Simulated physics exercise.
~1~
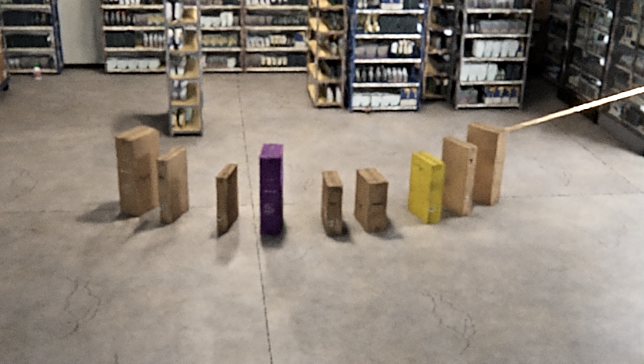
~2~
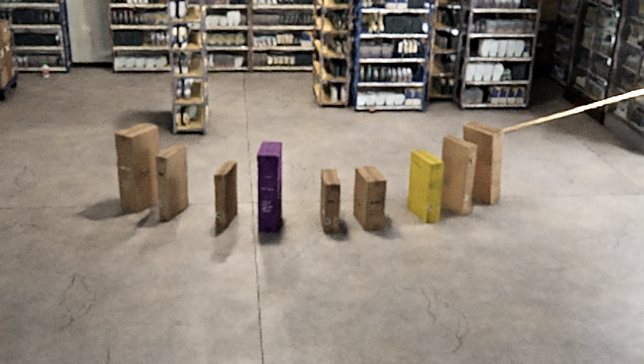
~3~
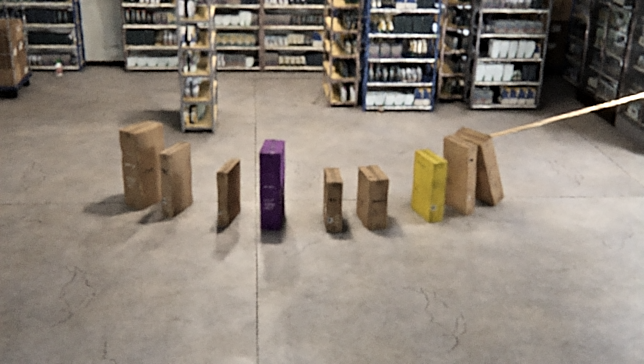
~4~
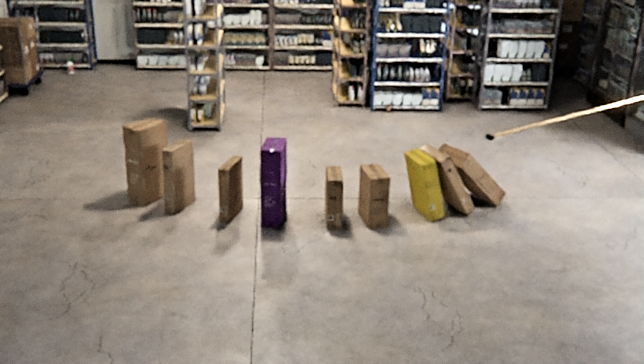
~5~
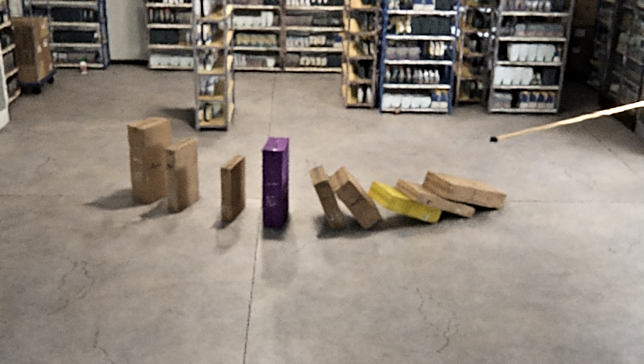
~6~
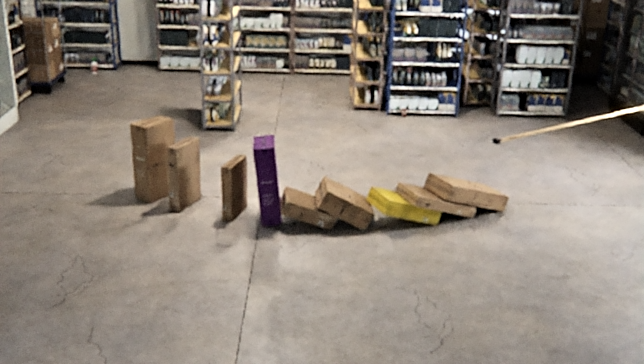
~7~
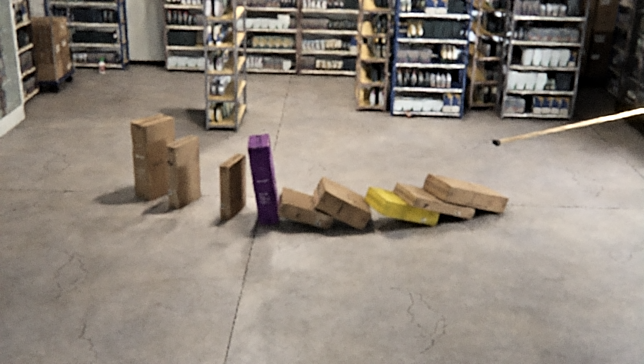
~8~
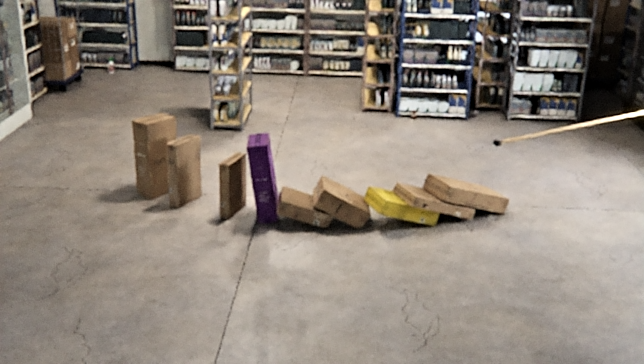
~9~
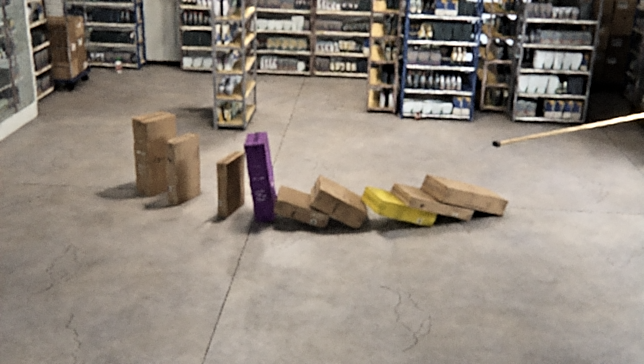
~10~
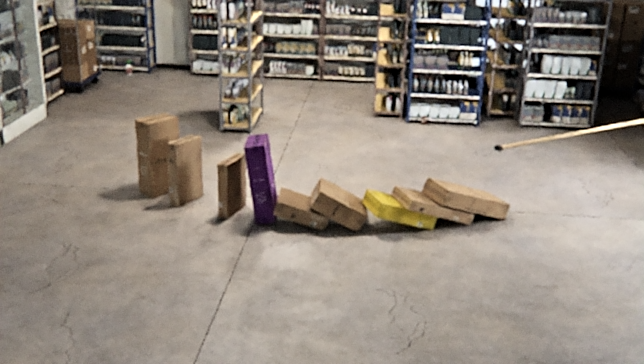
A pole tips the right end carton, toppling five leftward until the purple one leans, standing.
